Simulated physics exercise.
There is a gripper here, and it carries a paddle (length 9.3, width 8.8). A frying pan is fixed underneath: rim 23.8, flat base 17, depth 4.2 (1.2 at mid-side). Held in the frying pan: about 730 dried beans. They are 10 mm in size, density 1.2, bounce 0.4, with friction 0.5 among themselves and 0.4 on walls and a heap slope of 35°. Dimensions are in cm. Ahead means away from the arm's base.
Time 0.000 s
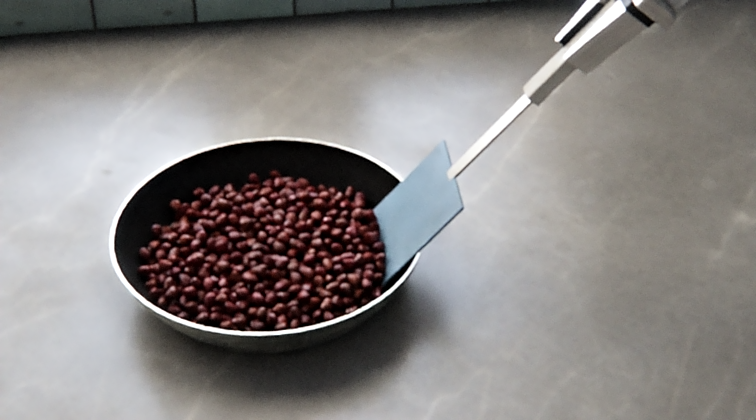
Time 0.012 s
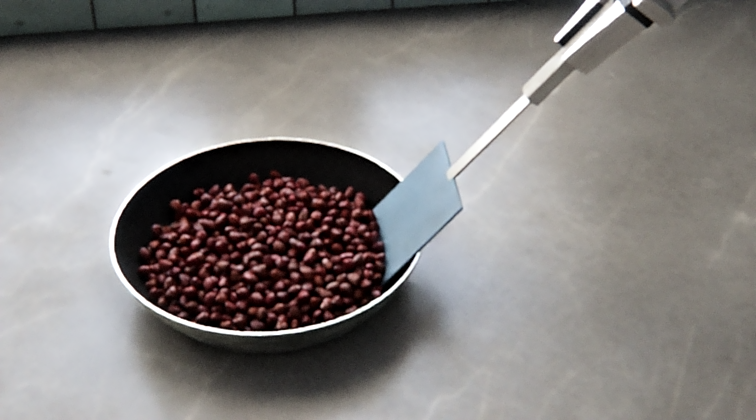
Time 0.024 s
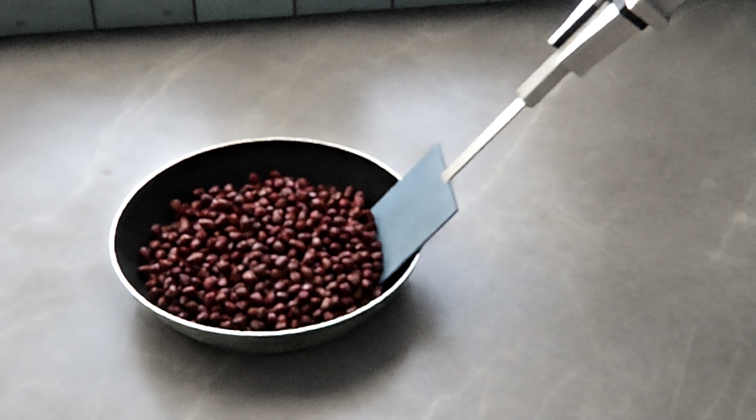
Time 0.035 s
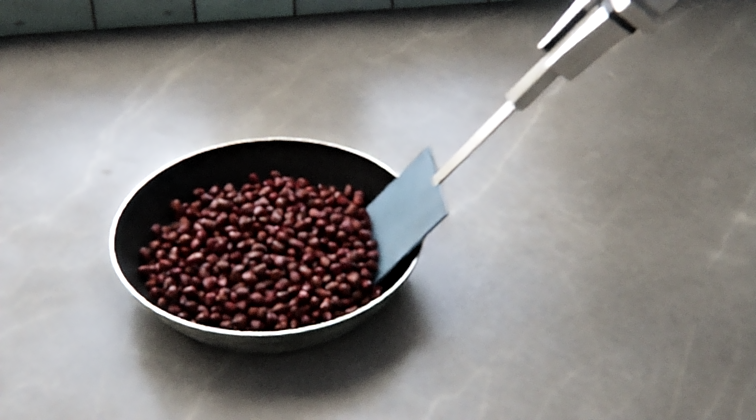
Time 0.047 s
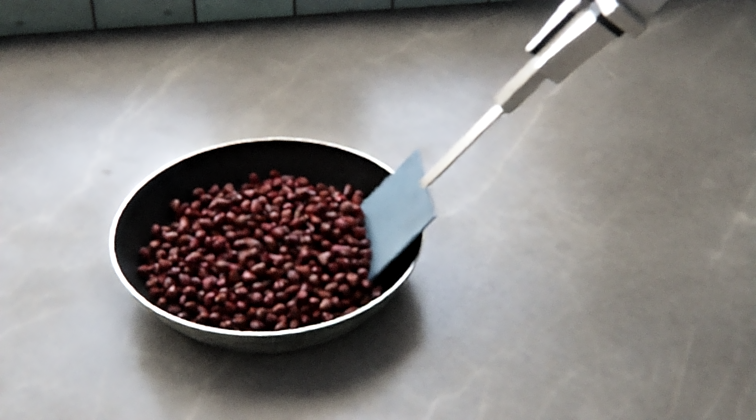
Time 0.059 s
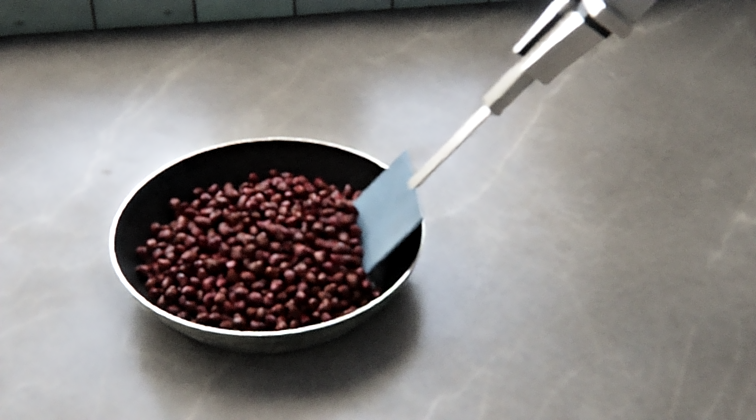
A blue paddle held by a gripper rested against the right side of a black pan of dark red beans, then slid slightly left, nudging the nearby beans while the pan stayed still.
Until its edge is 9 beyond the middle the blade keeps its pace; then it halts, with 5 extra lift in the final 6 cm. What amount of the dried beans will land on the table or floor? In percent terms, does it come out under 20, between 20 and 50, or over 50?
It comes out between 20 and 50 %.
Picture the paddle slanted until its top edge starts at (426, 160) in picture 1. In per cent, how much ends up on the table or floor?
About 30 per cent.
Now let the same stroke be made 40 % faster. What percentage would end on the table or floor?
35 per cent, about.
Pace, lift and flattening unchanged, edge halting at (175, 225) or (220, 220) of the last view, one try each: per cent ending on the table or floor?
Some 20 and 10 per cent.
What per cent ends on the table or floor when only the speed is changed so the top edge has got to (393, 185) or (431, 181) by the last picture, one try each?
Try one roughly 35 per cent; try two roughly 25 per cent.
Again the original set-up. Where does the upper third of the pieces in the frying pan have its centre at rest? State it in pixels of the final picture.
It is centred near (180, 246) in the last view.
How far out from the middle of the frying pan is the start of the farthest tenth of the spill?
The distance is roughly 45 cm.
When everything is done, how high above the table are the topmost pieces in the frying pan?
About 5.0 centimetres.
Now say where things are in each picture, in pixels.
In the first frame, the paddle top edge at (454, 173), sloping 49°; upper third of the load around (274, 246), from x 145 to 380, top at y 175; 733 in the frying pan.
In the second frame, the paddle top edge at (453, 173), sloping 49°; upper third of the load around (274, 246), from x 145 to 380, top at y 175.
In the third frame, the paddle top edge at (448, 175), sloping 49°; upper third of the load around (275, 245), from x 145 to 380, top at y 175.
In the fourth frame, the paddle top edge at (438, 179), sloping 49°; upper third of the load around (278, 245), from x 145 to 385, top at y 175.
In the fifth frame, the paddle top edge at (427, 182), sloping 49°; upper third of the load around (278, 241), from x 145 to 395, top at y 175.
In the sixth frame, the paddle top edge at (415, 183), sloping 49°; upper third of the load around (276, 239), from x 140 to 400, top at y 175; 733 in the frying pan.
After 0.13 s, sloping 49°, highest piece 6 above the table; 733 in the frying pan.
After 0.19 s, sloping 49°, highest piece 6 above the table; 732 in the frying pan, 1 on the blade or in flight.
After 0.42 s, sloping 49°, highest piece 14 above the table; 513 in the frying pan, 121 on the table or floor, 99 on the blade or in flight.
After 1.47 s, sloping 49°, highest piece 5 above the table; 513 in the frying pan, 220 on the table or floor.
In the end, 513 in the frying pan, 220 on the table or floor. That is 30 % on the table or floor.
